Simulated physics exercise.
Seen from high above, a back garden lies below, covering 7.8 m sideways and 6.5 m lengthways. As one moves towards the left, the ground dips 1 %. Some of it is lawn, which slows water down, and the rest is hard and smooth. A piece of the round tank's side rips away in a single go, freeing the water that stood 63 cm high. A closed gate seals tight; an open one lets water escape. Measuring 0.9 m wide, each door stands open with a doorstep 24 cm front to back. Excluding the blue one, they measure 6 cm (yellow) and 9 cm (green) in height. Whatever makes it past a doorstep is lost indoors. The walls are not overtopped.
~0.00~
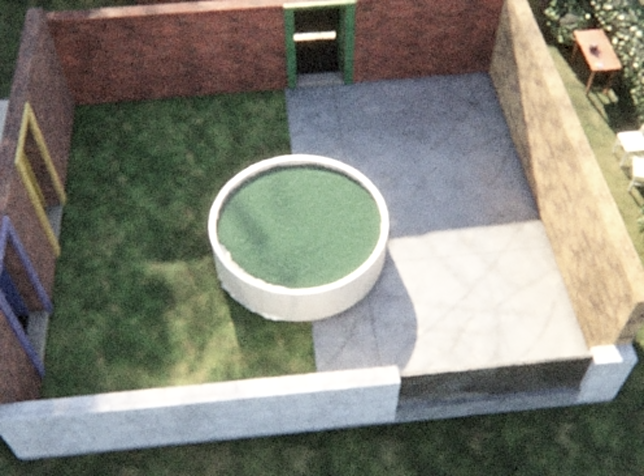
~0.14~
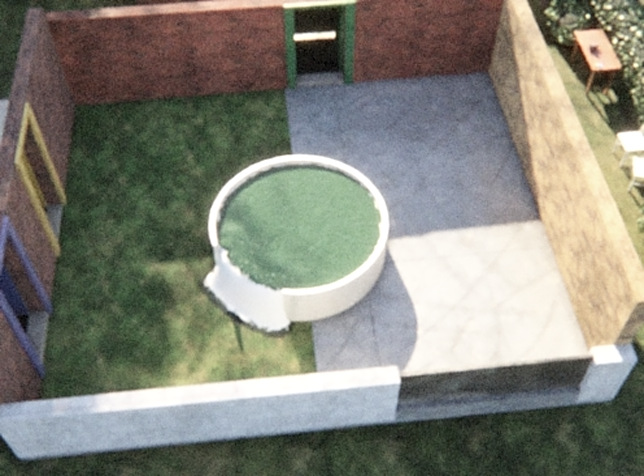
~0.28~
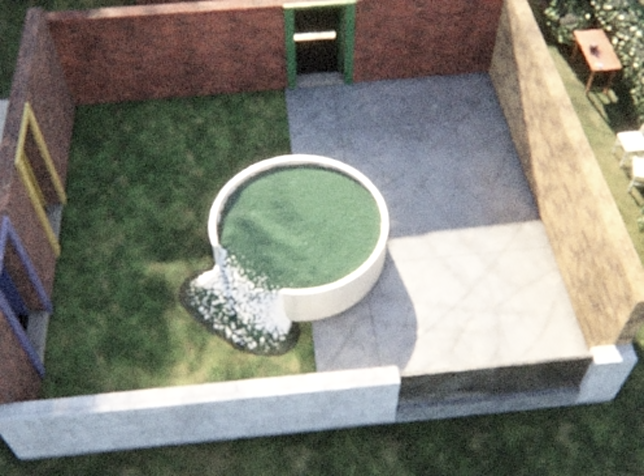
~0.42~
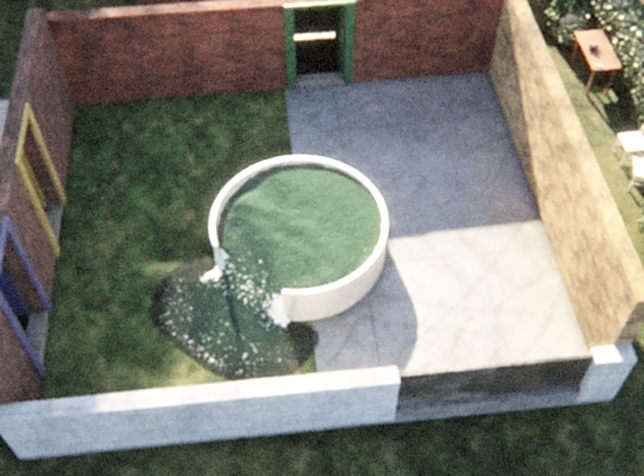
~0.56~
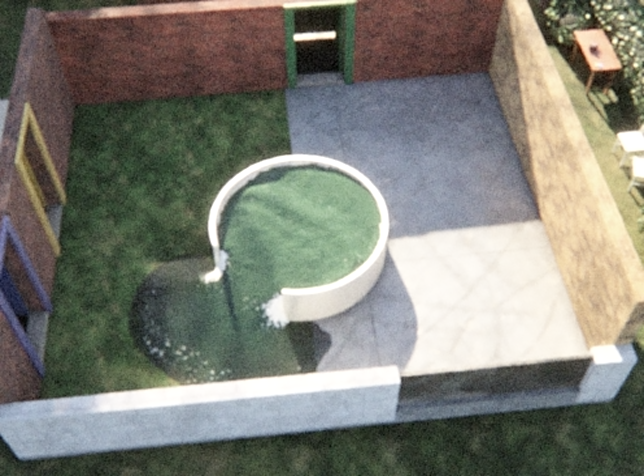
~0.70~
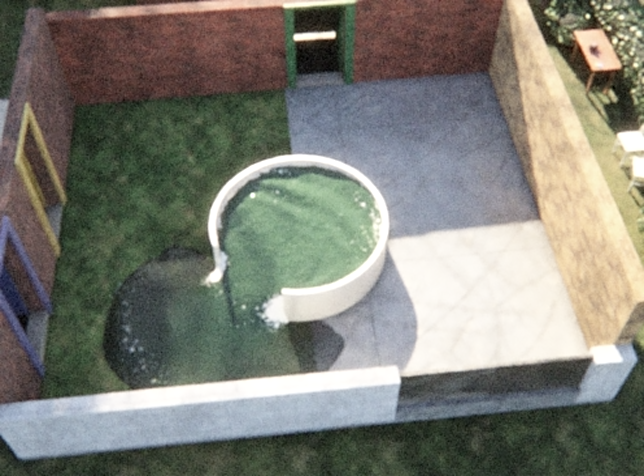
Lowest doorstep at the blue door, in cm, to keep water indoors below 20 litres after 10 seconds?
Roughly 23 cm.
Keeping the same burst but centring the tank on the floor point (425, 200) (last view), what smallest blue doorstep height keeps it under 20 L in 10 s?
I'd put it at close to 17 cm.
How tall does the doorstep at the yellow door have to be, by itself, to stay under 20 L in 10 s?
I'd raise yellow to close to 8.0 cm.
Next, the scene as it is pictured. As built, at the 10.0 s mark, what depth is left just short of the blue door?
Lab note: Depth approx. 11.5 cm.
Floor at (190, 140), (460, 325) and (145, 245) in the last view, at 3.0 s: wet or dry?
Point by point, the first is spared, the second spared and the third awash.
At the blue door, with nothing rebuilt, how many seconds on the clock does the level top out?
2.4 s.
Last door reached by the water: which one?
That would be the green one, last in line.
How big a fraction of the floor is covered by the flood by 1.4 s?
The wet part is about 20 per cent.
After 1.4 s water covers 20 % of the floor, deepest (32 cm) near (182, 416); it has not reached the blue door.
After 3.0 s water covers 30 % of the floor, deepest (36 cm) near (49, 430); 27 cm at the blue door, 38 litres in over its 15 cm doorstep.
After 10.0 s water covers 90 % of the floor, deepest (13 cm) near (73, 126); 12 cm at the blue door, 109 litres in over its 15 cm doorstep.
At the blue door as built, the water arrived by 1.5 s and peaked near 28 cm at 2.4 s.
With a doorstep of 18.5 cm, 53 litres would have come in within the 10 s; with 25 cm, 10 litres. So under 20 litres takes about 23 cm.
